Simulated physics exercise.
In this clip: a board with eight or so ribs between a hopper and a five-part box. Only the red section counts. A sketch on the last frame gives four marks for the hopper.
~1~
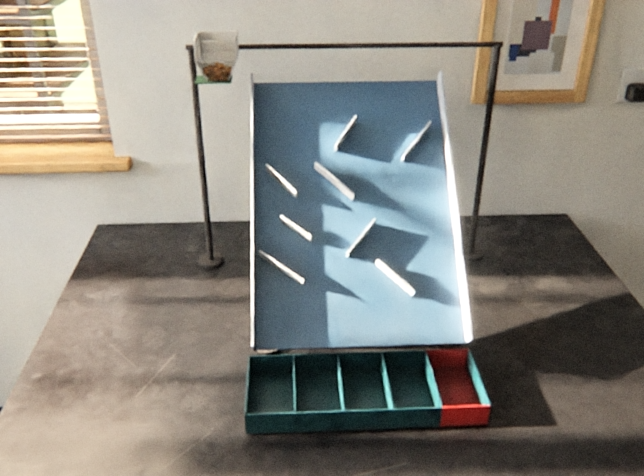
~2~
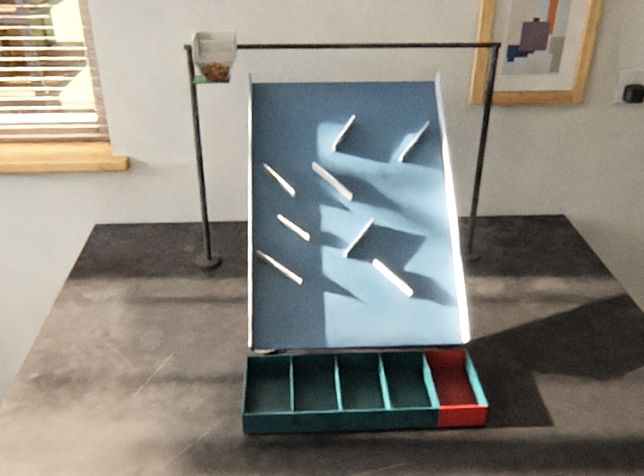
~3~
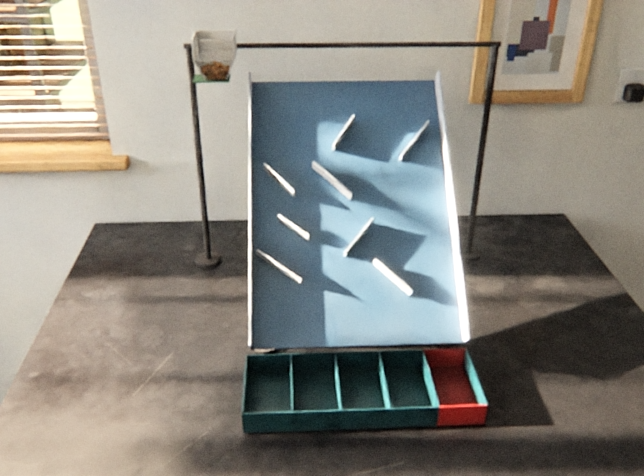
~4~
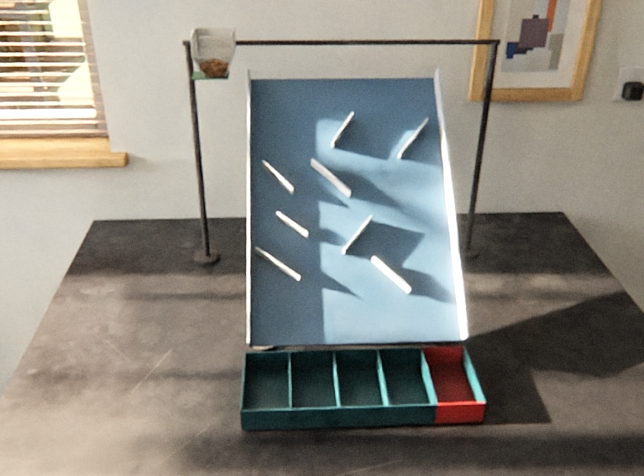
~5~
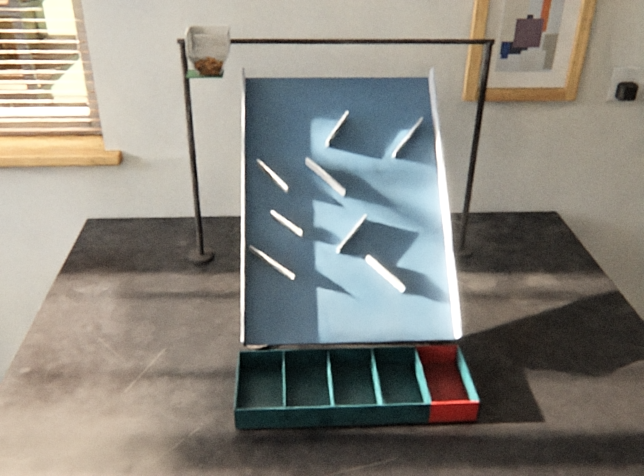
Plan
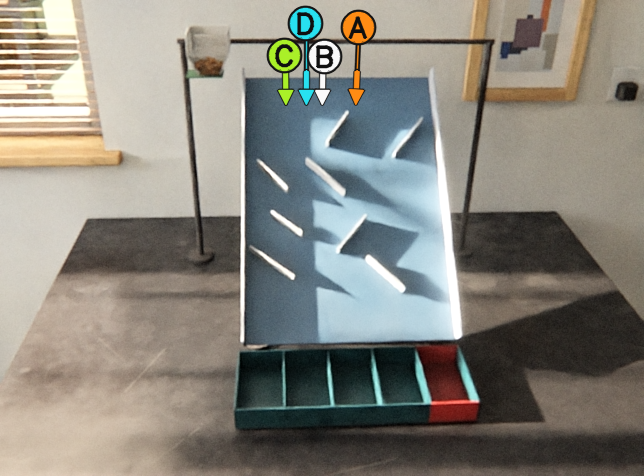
Only the camera moves, drifting very slightly so the whole view shifts a touch, while everything on the dark tabletop, seen from in front and a little above, stays still. A blue sloping board with pale ribs stands below a dark rail, with a small clear hopper of brown pieces at upper left. At its foot sits a teal five-part box, its rightmost section red.
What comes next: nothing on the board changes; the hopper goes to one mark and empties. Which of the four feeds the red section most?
Mark A does it best.
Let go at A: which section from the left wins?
The fifth.
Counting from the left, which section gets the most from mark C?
The third from the left.
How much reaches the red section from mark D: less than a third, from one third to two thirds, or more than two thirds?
Less than a third.
On the marked copy, mark A meets the board at (356, 99); mark B meets the board at (322, 99); mark C meets the board at (285, 99); mark D meets the board at (306, 99).
With A, close to two thirds in the red section, close to a third in other sections.
With B, close to a quarter in the red section, close to two thirds in other sections.
With C, a small share in the red section, the bulk in other sections, only a few held on the board.
With D, close to a quarter in the red section, the bulk in other sections.
